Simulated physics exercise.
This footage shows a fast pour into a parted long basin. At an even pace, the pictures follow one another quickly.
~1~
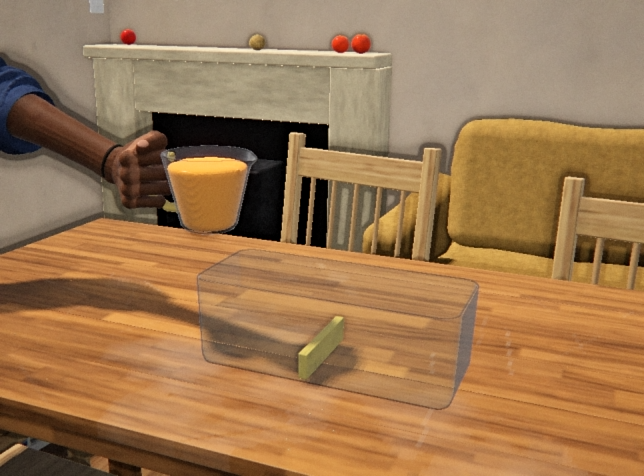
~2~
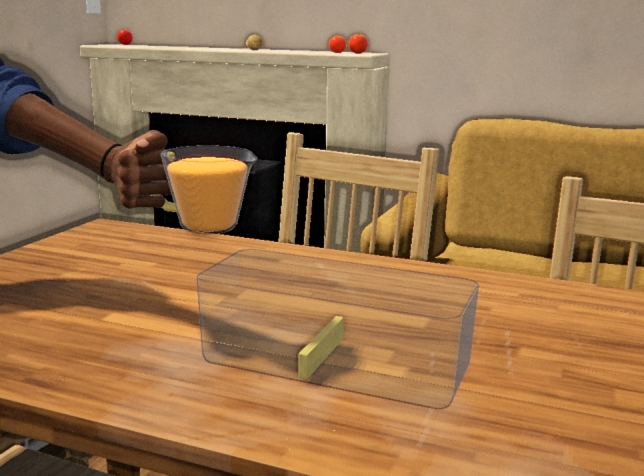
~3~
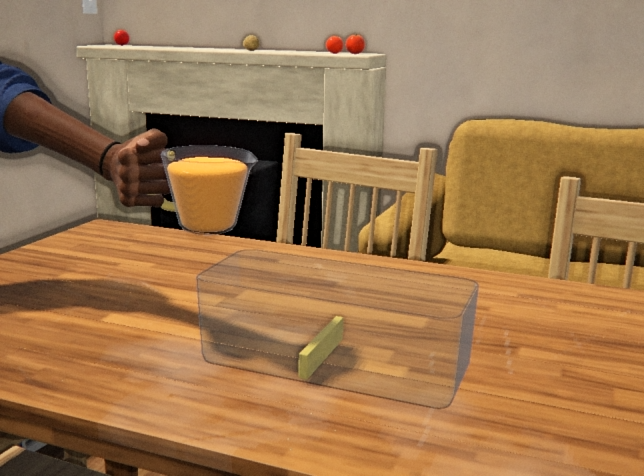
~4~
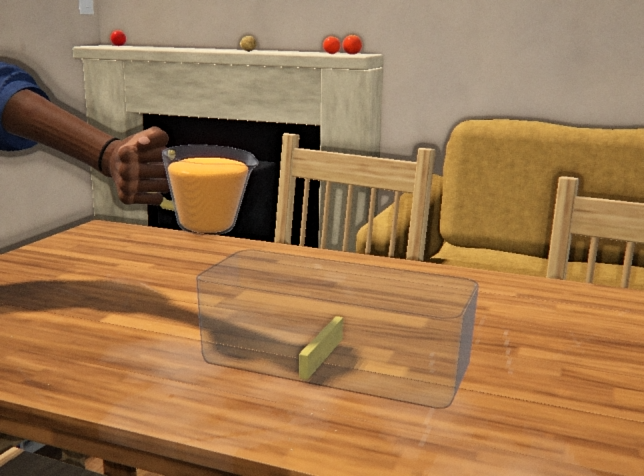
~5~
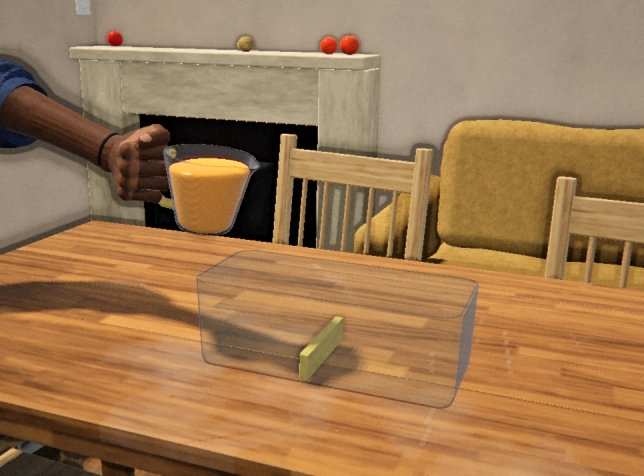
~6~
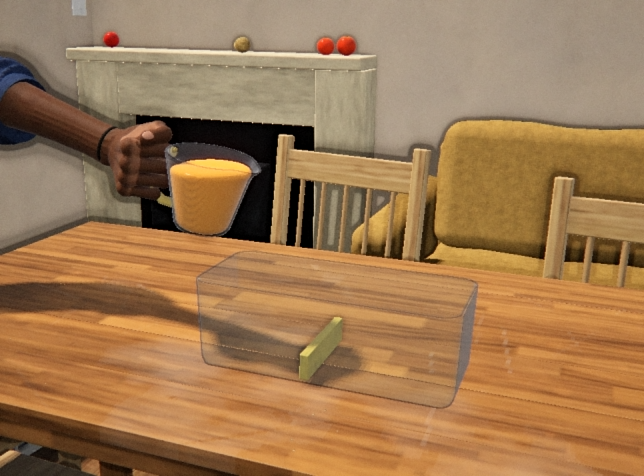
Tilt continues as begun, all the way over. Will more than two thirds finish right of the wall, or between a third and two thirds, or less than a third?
Right of the wall there will be less than a third.
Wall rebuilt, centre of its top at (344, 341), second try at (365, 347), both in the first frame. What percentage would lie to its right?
Try 1: About 10 percent; try 2: About 15 percent.
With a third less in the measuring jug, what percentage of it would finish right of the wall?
5 per cent or so.
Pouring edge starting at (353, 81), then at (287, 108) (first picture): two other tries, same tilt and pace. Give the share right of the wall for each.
In order, roughly 90 percent and 80 percent.
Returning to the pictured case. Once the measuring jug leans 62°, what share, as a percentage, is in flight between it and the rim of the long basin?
20 %.
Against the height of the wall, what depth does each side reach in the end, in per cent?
On the left roughly 70, on the right roughly 0.
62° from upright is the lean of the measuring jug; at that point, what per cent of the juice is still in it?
Still holding around 70 %, give or take.
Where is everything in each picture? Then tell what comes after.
In the first frame, it leans 0°; its right rim is at (255, 159); the juice meets the walls at (176, 161) and (246, 168); the long basin's rim runs from (220, 264) to (470, 302); the wall's top is at (323, 336).
In the second frame, it leans 0°; its right rim is at (255, 160); the juice meets the walls at (176, 161) and (246, 168).
In the third frame, it leans 2°; its right rim is at (255, 161); the juice meets the walls at (176, 161) and (246, 169).
In the fourth frame, it leans 4°; its right rim is at (256, 164); the juice meets the walls at (177, 161) and (247, 170).
In the fifth frame, it leans 7°; its right rim is at (258, 167); the juice meets the walls at (177, 162) and (249, 171).
In the sixth frame, it leans 11°; its right rim is at (259, 172); the juice meets the walls at (178, 164) and (252, 172).
A moment on, the measuring jug is tipped part way and 69 per cent is still to pour, 12 is left of the wall and 0 right of it.
Next, the measuring jug is tipped on its side and 14 per cent is still to pour, 74 is left of the wall and 1 right of it.
Then the measuring jug is tipped on its side and 0 per cent is still to pour, 92 is left of the wall and 7 right of it.
Later the measuring jug is tipped on its side and 0 per cent is still to pour, 92 is left of the wall and 7 right of it.
In the end 92 per cent lies left of the wall, 7 right of it and 1 outside.
